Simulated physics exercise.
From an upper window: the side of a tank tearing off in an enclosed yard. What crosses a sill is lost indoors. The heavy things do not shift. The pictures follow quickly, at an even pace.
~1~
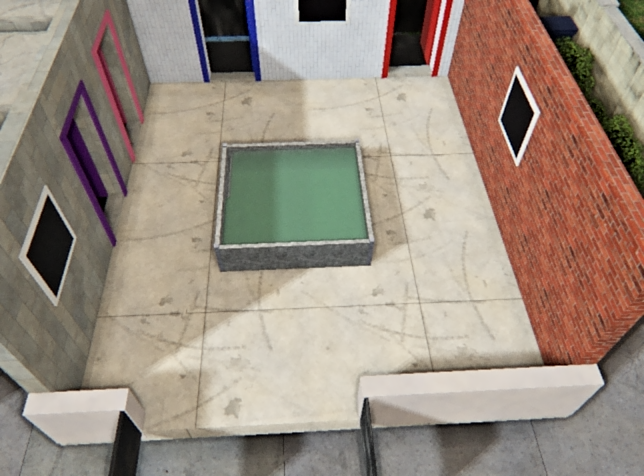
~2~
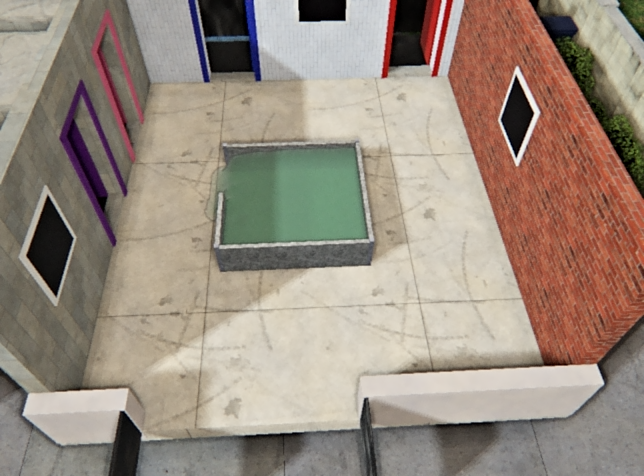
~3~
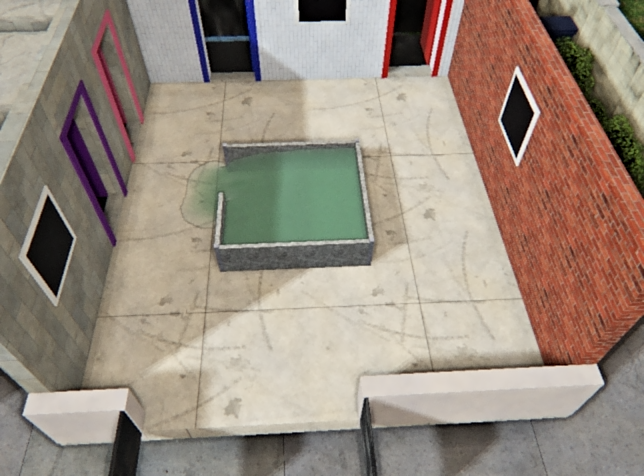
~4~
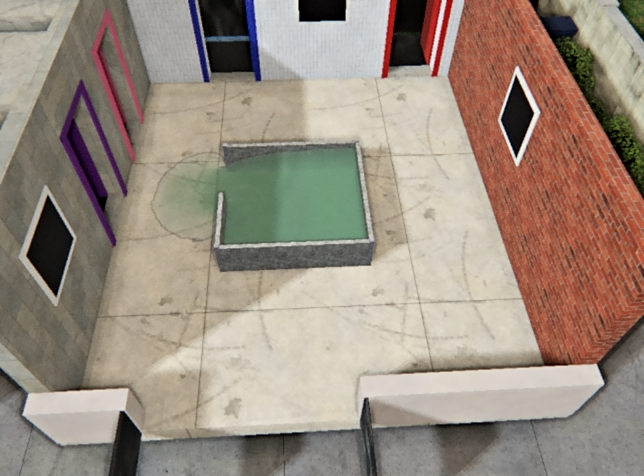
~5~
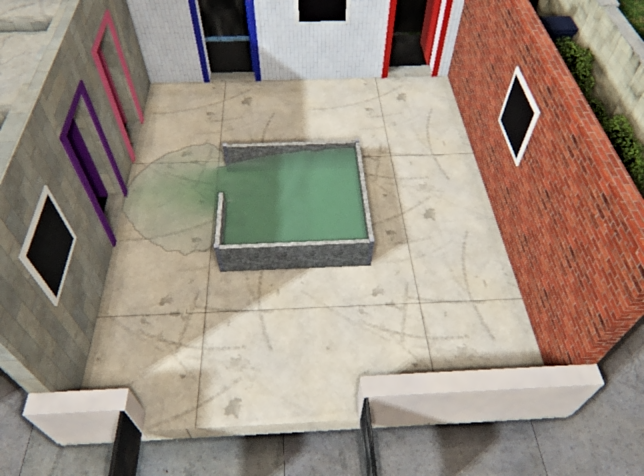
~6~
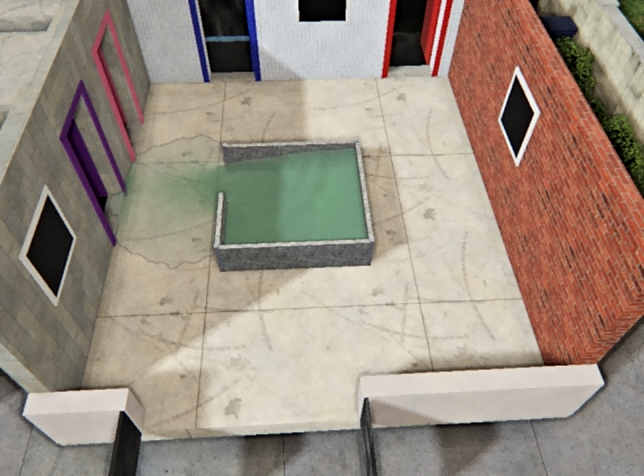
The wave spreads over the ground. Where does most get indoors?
The purple door.
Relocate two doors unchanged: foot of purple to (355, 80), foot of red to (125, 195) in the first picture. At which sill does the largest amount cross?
I say the red-painted one.
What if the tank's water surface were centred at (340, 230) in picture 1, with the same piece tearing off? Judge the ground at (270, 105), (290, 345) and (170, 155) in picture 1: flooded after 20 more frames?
One after the other: Free of water, not flooded, covered.
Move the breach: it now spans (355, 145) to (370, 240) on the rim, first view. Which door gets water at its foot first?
I say the door marked red.
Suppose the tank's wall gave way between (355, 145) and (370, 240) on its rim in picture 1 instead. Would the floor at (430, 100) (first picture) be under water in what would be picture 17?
At that place: Under water.
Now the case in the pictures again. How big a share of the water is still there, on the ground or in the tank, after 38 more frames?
I make it 80 per cent.
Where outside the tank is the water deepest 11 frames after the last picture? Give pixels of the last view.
Close to (128, 188).
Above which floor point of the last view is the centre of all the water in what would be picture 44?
I would point to (251, 191).
A moment on, water covers 15 % of the floor; blue door not reached, pink door a trickle in, purple door some in, red door not reached.
Next, water covers 20 % of the floor; blue door not reached, pink door some in, purple door a lot in, red door not reached.
Then, water covers 35 % of the floor; blue door a trickle in, pink door some in, purple door a lot in, red door not reached.
Later, water covers 60 % of the floor; blue door some in, pink door a lot in, purple door a lot in, red door wet at the sill, nothing in.
In the end, water covers 85 % of the floor; blue door some in, pink door a lot in, purple door a lot in, red door wet at the sill, nothing in; the purple door has let in the most.
